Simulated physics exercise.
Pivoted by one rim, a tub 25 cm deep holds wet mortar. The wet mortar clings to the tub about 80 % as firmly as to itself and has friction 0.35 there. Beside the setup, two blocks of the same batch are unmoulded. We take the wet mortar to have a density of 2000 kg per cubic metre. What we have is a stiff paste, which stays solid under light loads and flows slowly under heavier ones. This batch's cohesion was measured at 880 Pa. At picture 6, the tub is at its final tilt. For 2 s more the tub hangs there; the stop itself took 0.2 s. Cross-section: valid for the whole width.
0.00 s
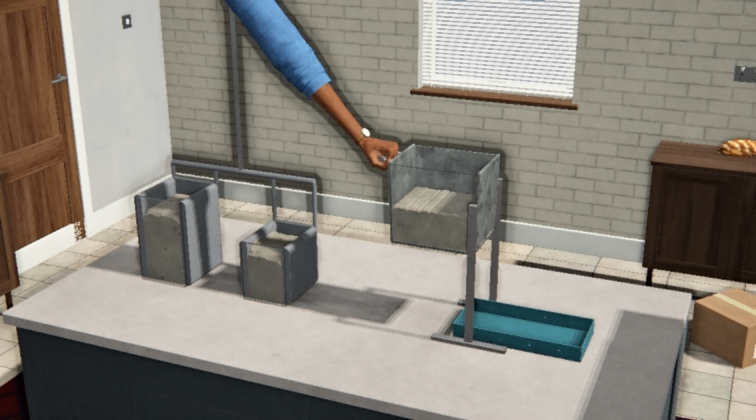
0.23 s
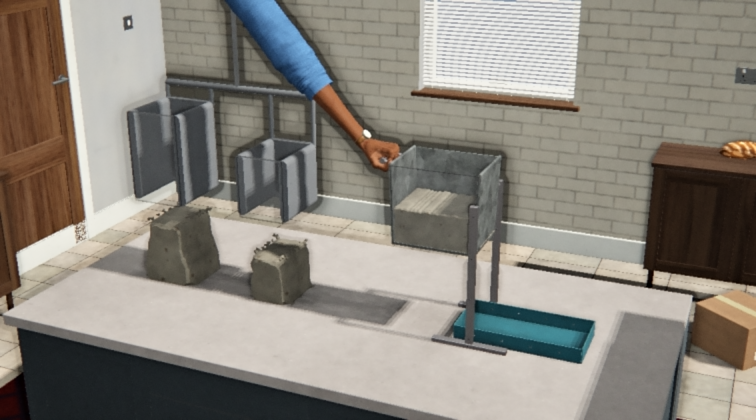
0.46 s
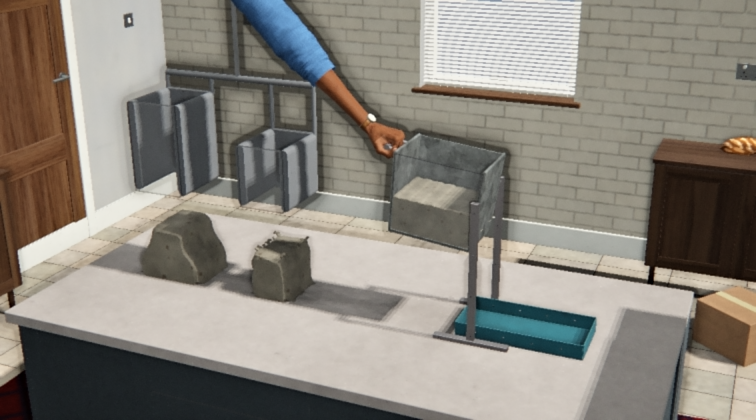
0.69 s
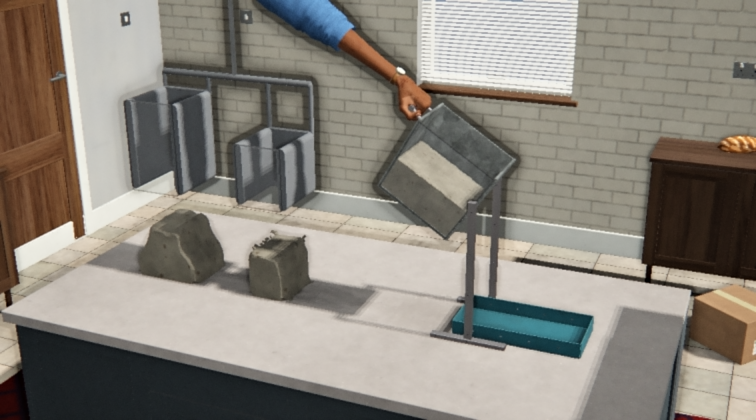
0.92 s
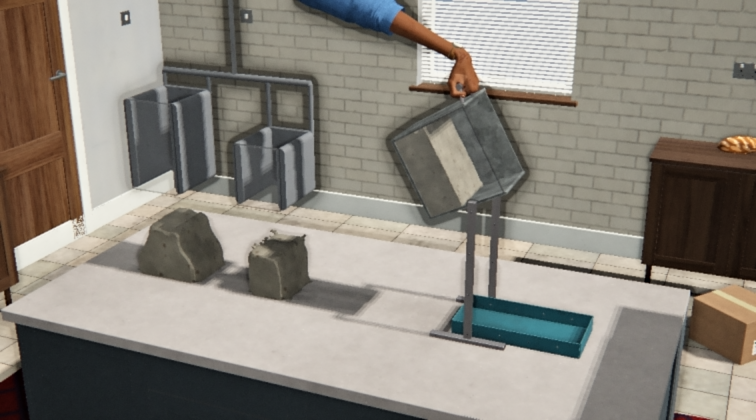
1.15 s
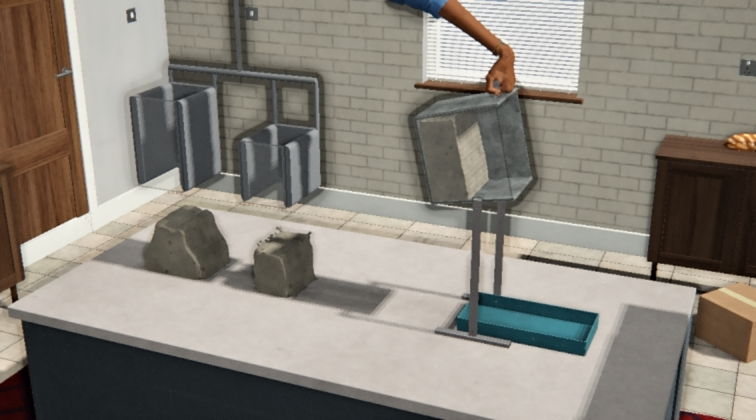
In a kitchen with a pale brick wall and white blind, seen from slightly above by a nearly still camera, a light-topped counter holds two grey moulds at left and, at right, a clear-sided tub of grey mortar on a metal stand beside a teal tray. The moulds move back off two rough blocks, and the left one slumps lower. A blue-sleeved arm then lifts the tub's left side, tilting it steeply rightward above the tray.
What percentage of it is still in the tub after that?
About 100 %.
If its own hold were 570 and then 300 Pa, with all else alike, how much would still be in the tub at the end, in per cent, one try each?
Expect about 100 in a hundred, then about 100 in a hundred.
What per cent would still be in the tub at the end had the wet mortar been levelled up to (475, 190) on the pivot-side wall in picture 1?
100 %.
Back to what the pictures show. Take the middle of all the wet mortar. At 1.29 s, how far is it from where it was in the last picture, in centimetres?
It has gone close to 1 cm.
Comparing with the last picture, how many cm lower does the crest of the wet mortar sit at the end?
The top ends up some 2 cm below its level in the last picture.
After 1.29 s, the tub is at 77 degrees and holds 100 %.
After 1.46 s, the tub is at 77 degrees and holds 100 %.
After 1.63 s, the tub is at 77 degrees and holds 100 %.
After 1.80 s, the tub is at 77 degrees and holds 100 %.
After 3.15 s, the tub is at 77 degrees and holds 100 %.
